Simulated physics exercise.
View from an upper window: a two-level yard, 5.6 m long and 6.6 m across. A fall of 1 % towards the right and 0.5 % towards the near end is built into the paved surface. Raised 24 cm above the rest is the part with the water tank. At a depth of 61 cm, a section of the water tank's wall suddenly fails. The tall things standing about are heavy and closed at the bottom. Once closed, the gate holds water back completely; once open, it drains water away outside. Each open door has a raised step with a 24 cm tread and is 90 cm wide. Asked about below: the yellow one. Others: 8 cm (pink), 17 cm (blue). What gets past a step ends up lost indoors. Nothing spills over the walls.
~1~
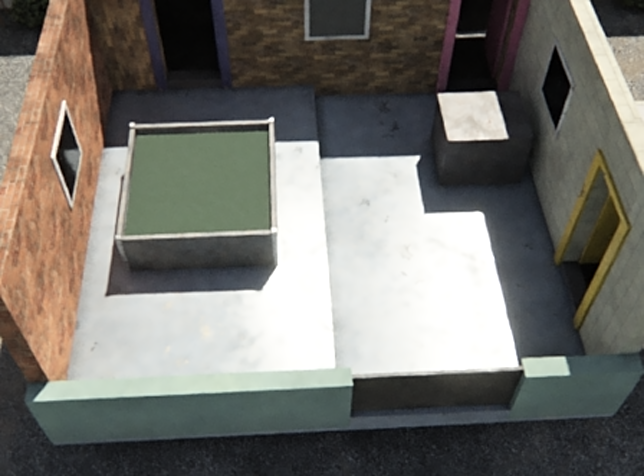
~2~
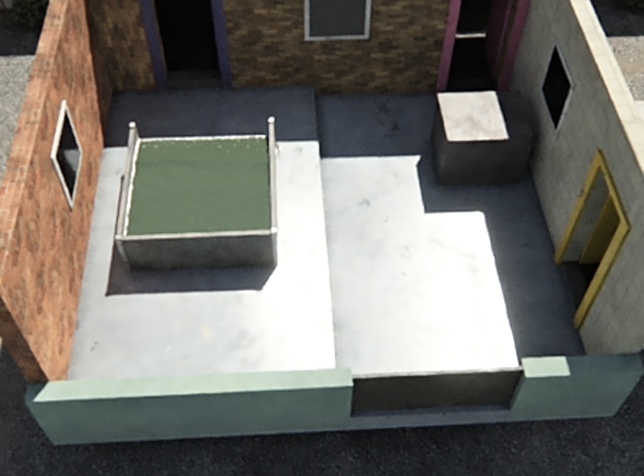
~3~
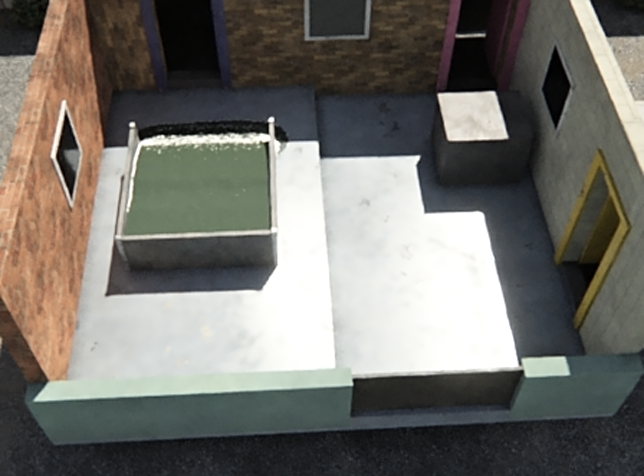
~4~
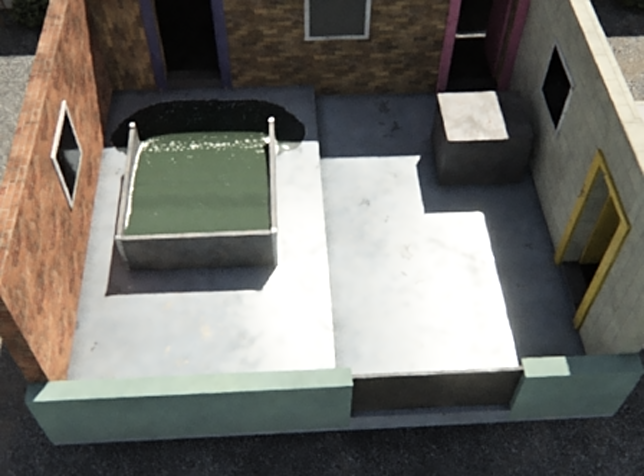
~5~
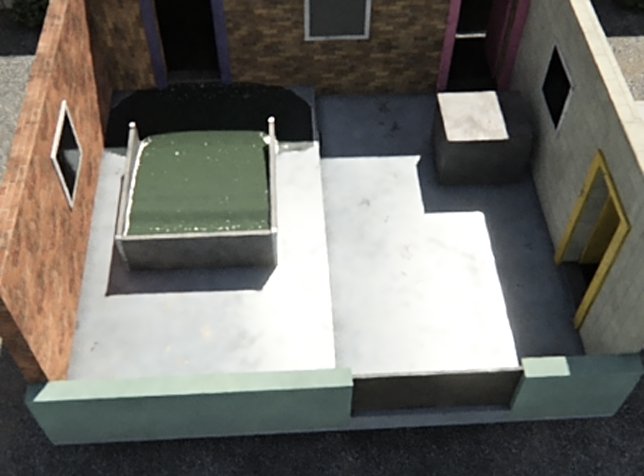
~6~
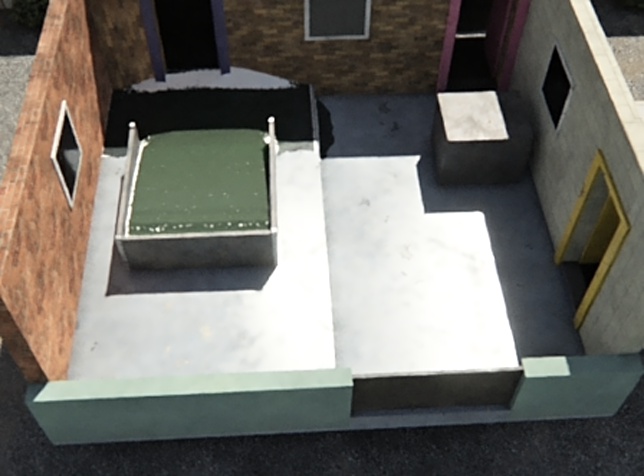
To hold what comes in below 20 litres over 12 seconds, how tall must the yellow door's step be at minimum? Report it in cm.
About 8 cm.
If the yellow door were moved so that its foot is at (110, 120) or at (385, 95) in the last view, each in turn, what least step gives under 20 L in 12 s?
23 and 7.5 cm.
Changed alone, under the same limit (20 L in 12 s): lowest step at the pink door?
About 18 cm at pink.
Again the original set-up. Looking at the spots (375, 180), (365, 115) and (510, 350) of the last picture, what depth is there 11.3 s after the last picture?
Approx. 3 / 6 / 9 cm.
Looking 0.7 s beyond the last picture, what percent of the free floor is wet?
Approximately 20 % of the floor.
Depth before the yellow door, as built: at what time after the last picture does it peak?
Crest at t of about 8.5 s.
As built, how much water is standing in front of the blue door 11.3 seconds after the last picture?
It comes to about 5.5 centimetres deep.
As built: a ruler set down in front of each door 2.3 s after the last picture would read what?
Before pink it's 6 cm, before blue 24 cm, before yellow 0 cm.
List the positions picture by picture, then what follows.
In the first picture, still water, 61 cm deep, in the water tank at (200, 180); the yellow door at (588, 249) is dry.
In the second picture, the front is at a hidden place, 0.3 m from the gap on the far side; 0.5 m2 of floor is wet, 61 cm left at the back.
In the third picture, the front is at a hidden place, 0.7 m from the gap on the far side; 1.4 m2 of floor is wet, 61 cm left at the back.
In the fourth picture, water pours out on the far side and has run 1.2 m, to (179, 103); about 9 cm deep outside, 61 cm at the back.
In the fifth picture, the gap is on the far side, the front 1.6 m out at (275, 86); the back of the water tank holds 57 cm.
In the sixth picture, the front is at (168, 74), 1.8 m from the gap on the far side; 5.1 m2 of floor is wet, 51 cm left at the back; 4.4 m in a straight line remain to the yellow door at (588, 249).
Then, 0.7 s after the last picture water covers 20 % of the floor, deepest (41 cm) near (224, 95); it has not reached the yellow door.
Then, 2.3 s after the last picture water covers 40 % of the floor, deepest (32 cm) near (512, 128); it has not reached the yellow door.
Then, 11.3 s after the last picture water covers 90 % of the floor, deepest (12 cm) near (390, 398); 10 cm at the yellow door, 2 litres in over its 11 cm step.
At the yellow door as built, the water peaked near 12 cm, 8.5 s after the last picture.
Run again over the same 12 s with other heights there, 35 litres in over 6.5 cm, 3 litres over 10.5 cm. The limit of 20 litres is kept from about 8 cm up.
